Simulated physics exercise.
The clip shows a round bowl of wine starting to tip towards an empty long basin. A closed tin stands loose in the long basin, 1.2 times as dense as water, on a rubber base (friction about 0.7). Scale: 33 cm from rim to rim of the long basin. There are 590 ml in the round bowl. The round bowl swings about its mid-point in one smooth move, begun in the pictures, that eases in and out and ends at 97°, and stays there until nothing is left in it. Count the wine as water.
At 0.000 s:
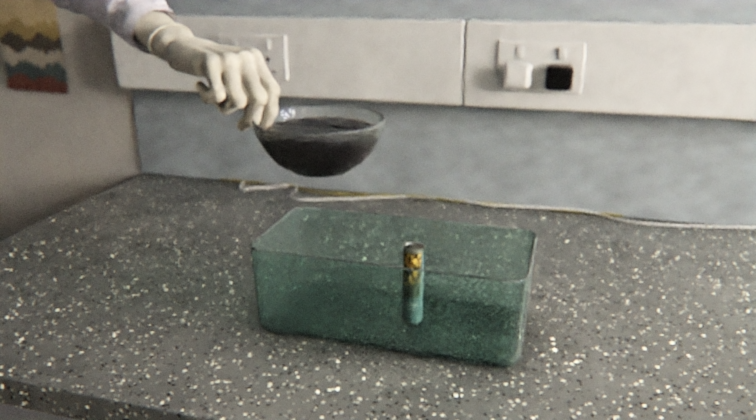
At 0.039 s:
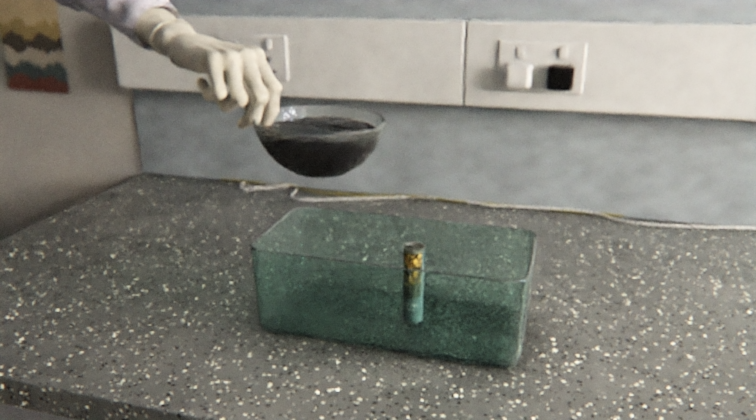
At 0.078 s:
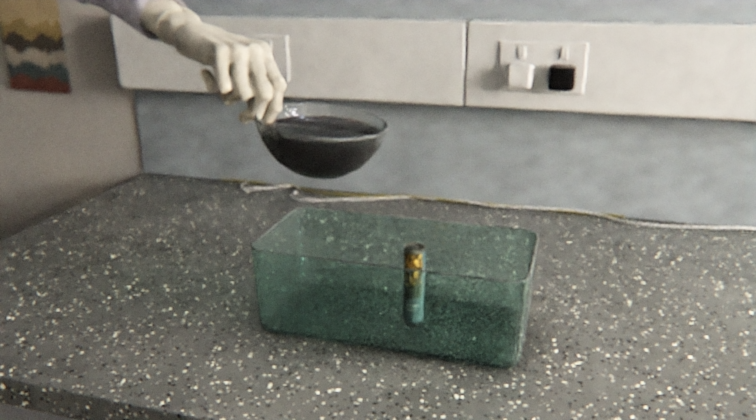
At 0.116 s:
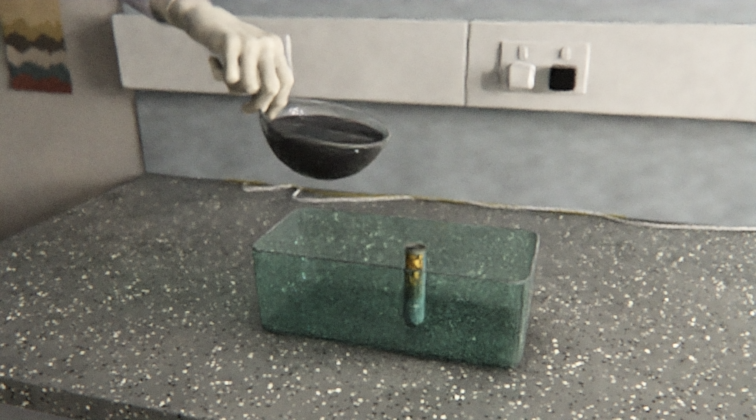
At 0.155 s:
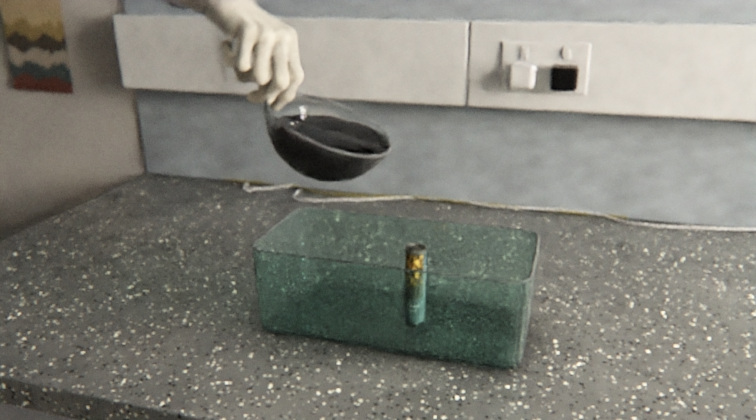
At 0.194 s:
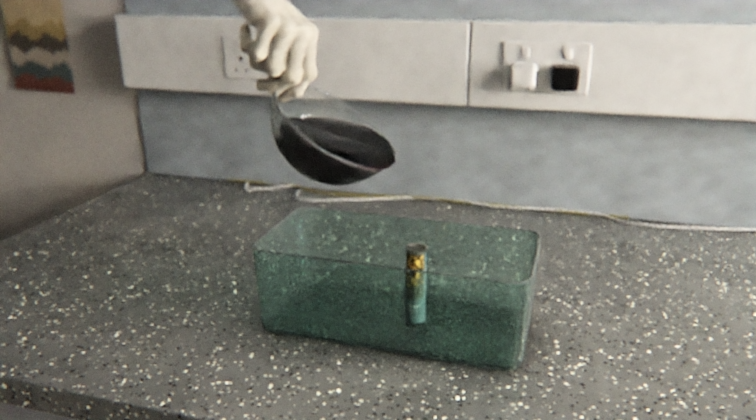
A pale, whitish hand reaches in from the upper left over a speckled grey worktop, seen from slightly above, with a pale panel of sockets on the wall behind. It holds a clear round bowl of dark liquid above a green, see-through rectangular basin containing a small upright patterned cylinder. The hand moves right and rises, tilting the bowl steadily down to the right, while the camera stays still.
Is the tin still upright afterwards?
The tin remains upright.
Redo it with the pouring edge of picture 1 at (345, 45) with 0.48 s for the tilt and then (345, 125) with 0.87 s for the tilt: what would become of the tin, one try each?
First it goes over; then it keeps standing.
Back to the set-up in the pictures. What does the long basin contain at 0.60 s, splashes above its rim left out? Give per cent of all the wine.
About 98 per cent.
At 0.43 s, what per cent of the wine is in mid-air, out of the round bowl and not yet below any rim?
Near 26 in a hundred.
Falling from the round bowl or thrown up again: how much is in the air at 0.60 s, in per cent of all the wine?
Near 2 in a hundred.
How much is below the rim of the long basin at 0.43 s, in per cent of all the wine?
Some 68 per cent.
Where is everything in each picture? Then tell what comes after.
It leans 0°; its right rim is at (382, 125); the wine meets the walls at (267, 125) and (379, 132); the long basin's rim runs from (273, 227) to (532, 256); the tin's top is at (414, 250), in the first picture.
It leans 2°; its right rim is at (383, 127); the wine meets the walls at (268, 124) and (379, 133), in the second picture.
It leans 6°; its right rim is at (385, 132); the wine meets the walls at (270, 121) and (381, 137), in the third picture.
It leans 13°; its right rim is at (387, 141); the wine meets the walls at (273, 118) and (384, 141), in the fourth picture.
It leans 23°; its right rim is at (387, 153); the wine meets the walls at (278, 117) and (389, 145), in the fifth picture.
It leans 34°; its right rim is at (386, 165); the wine meets the walls at (283, 120) and (376, 147); 6 per cent is over the edge, in the sixth picture.
Then, 0.43 s in, the tilt is 94° and 5 per cent is still to pour; the tin stands where it began.
Then, 0.60 s in, the tilt is 97° and 0 per cent is still to pour; the tin stands 1 cm from where it began.
Then, 0.78 s in, the tilt is 97° and 0 per cent is still to pour; the tin leans 5°.
Then, 0.98 s in, the tilt is 97° and 0 per cent is still to pour; the tin stands 1 cm from where it began.
Finally, the tin stands where it began.
